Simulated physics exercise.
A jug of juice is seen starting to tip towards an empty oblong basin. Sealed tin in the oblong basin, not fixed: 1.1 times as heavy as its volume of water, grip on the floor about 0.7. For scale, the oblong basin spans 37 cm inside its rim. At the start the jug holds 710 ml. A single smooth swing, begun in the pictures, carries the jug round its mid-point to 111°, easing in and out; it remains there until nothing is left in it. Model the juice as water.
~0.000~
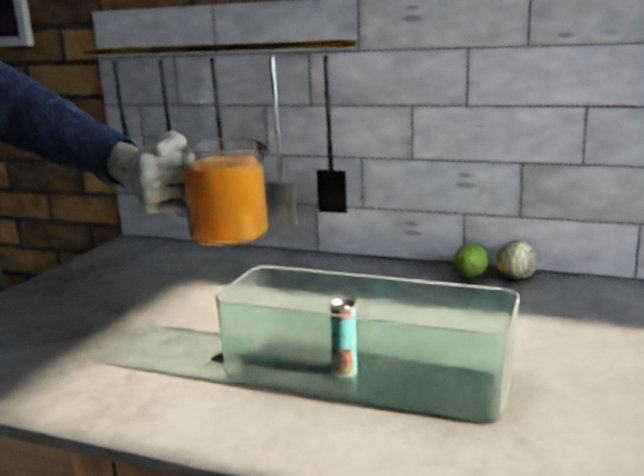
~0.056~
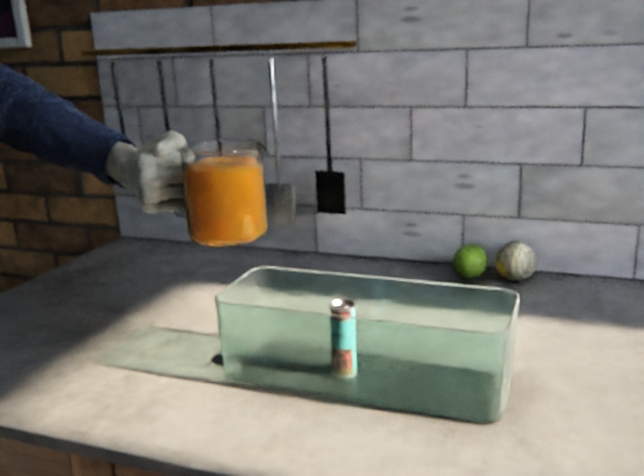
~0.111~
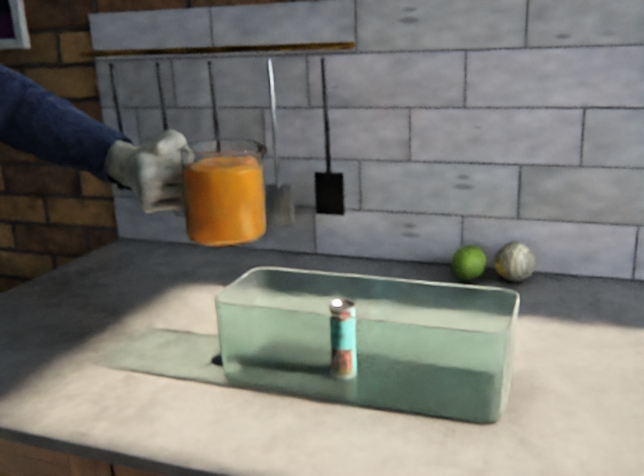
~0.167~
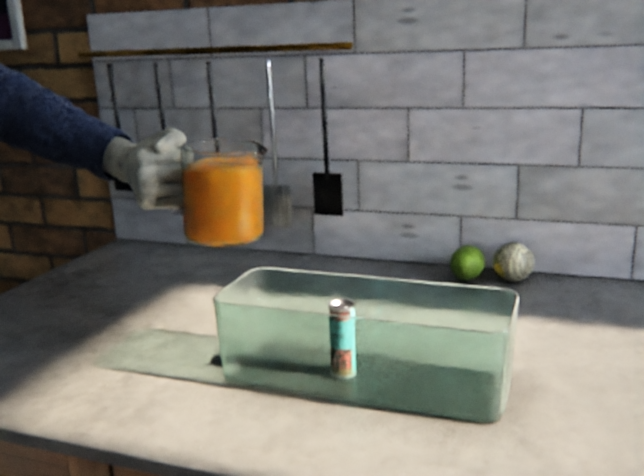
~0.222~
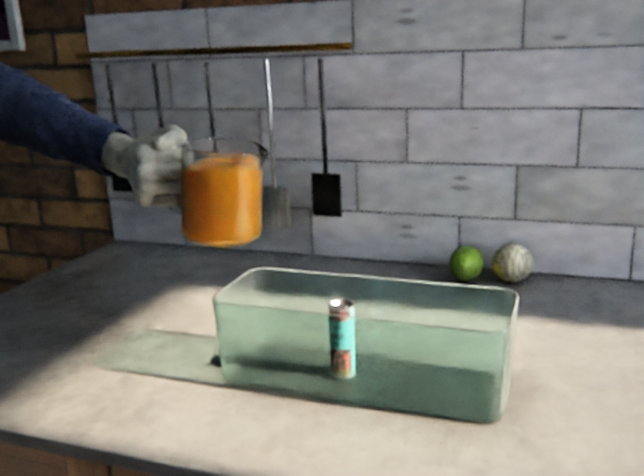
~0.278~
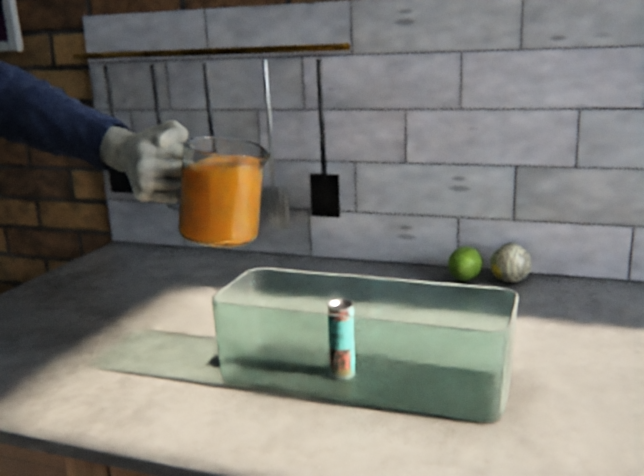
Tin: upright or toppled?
It tilts over.
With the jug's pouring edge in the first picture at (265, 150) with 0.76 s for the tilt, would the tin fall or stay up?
After that, the tin overturns.
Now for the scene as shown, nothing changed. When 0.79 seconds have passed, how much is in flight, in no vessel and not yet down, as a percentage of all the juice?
10 %.
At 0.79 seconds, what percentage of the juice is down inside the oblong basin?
Around 3%.
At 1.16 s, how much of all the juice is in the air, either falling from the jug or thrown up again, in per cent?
Estimate: About 18 in a hundred.
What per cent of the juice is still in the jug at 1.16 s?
30 per cent or so.
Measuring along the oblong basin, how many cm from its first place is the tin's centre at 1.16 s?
Estimate: Around 1 cm.
Then, 0.79 s in, the tilt is 62° and 86 per cent is still to pour; the tin stands where it began.
Then, 1.16 s in, the tilt is 99° and 30 per cent is still to pour; the tin leans 8°.
Then, 1.55 s in, the tilt is 111° and 1 per cent is still to pour; the tin lies on its side.
Then, 1.97 s in, the tilt is 111° and 0 per cent is still to pour; the tin lies on its side.
Finally, the tin lies on its side.
